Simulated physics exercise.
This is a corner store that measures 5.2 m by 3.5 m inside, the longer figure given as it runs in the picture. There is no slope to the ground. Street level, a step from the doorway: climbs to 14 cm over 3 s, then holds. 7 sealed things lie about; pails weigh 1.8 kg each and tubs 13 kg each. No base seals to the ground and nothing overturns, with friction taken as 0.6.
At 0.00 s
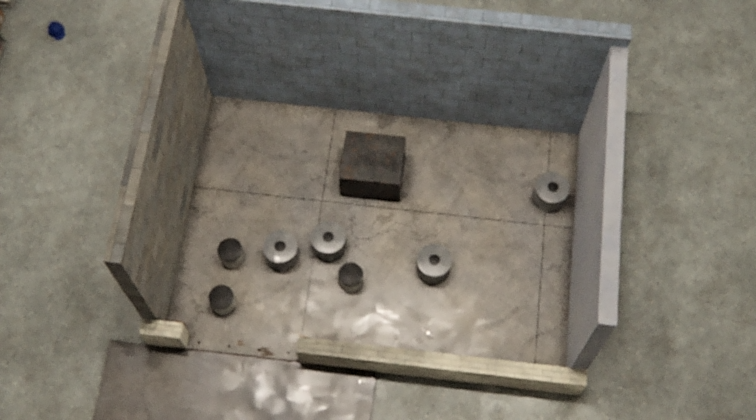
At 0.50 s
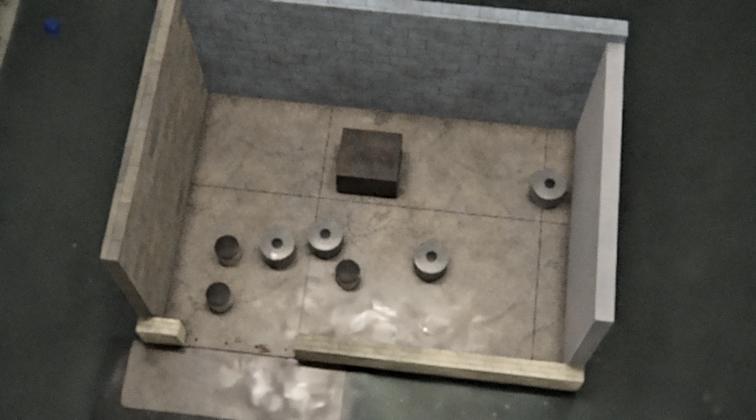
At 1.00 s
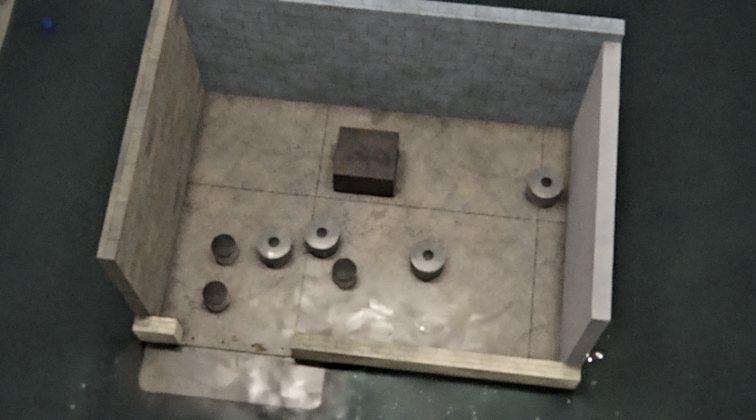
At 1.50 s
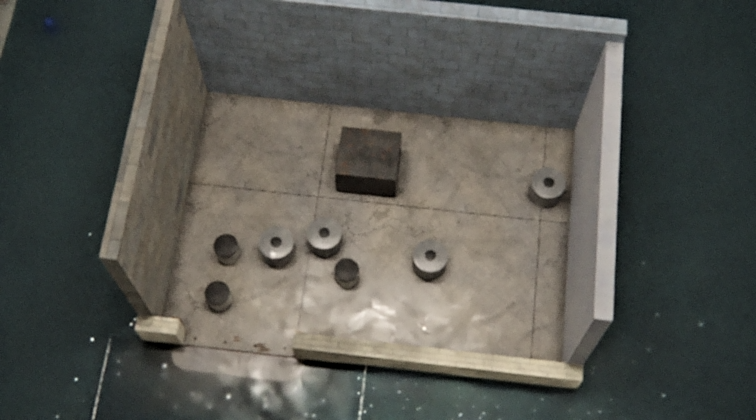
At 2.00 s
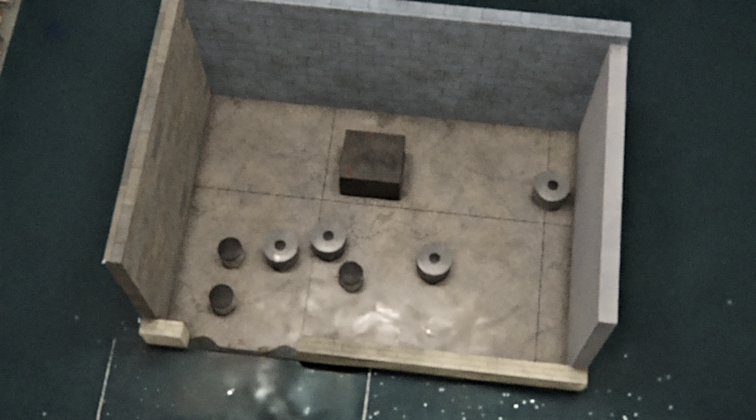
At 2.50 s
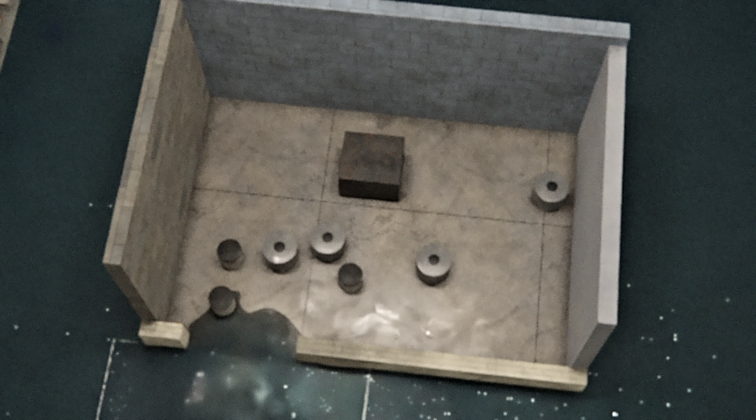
Dark water spread over the ground around a small walled room, then crept in through the gap in the front wall and across the floor's near-left corner, while the containers inside stayed put.
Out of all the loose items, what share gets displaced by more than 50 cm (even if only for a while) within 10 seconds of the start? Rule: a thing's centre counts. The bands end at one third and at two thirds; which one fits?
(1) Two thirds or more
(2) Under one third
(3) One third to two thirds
(3) One third to two thirds.
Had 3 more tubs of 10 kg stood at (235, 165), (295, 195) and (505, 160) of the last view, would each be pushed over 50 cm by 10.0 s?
Respectively, higher, lower and lower.
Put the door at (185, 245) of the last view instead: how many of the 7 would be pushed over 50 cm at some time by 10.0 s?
2.
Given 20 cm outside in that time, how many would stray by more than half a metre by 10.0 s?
Count: 6.
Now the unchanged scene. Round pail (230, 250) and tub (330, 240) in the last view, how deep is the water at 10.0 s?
4 and 5 cm.
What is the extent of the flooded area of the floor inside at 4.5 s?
5.0 m2.
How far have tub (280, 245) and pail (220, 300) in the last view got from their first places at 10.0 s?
First 60 cm, then 200 cm.
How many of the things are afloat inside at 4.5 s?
At that instant the tally stands at 2.
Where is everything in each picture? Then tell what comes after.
A pail at (351, 274) rests on the ground; a tub at (434, 260) rests on the ground; water covers 0.0 m2; 0 of 7 have shifted, in the first picture.
A pail at (348, 271), on the bottom; a tub at (431, 257), on the bottom; water covers 0.0 m2; 0 of 7 have shifted, in the second picture.
A pail at (344, 270) rests on the ground; a tub at (428, 255) rests on the ground; 0.0 m2 under water; 0 of 7 have shifted, in the third picture.
A pail at (347, 270), on the bottom; a tub at (430, 255), on the bottom; water covers 0.0 m2; 0 of 7 have shifted, in the fourth picture.
A pail at (351, 273) rests on the ground; a tub at (435, 258) rests on the ground; water covers 0.0 m2; 0 of 7 have shifted, in the fifth picture.
A pail at (350, 274) rests on the ground; a tub at (434, 260), on the bottom; water covers 0.5 m2; 0 of 7 have shifted, in the sixth picture.
After 3.5 s 0 of 7 are over 50 cm from their spots; 1 afloat.
After 4.5 s 2 of 7 are over 50 cm from their spots; 2 afloat.
After 7.0 s 3 of 7 are over 50 cm from their spots; 2 afloat.
After 10.0 s 4 of 7 are over 50 cm from their spots, and 4 have been at some point; 3 afloat.
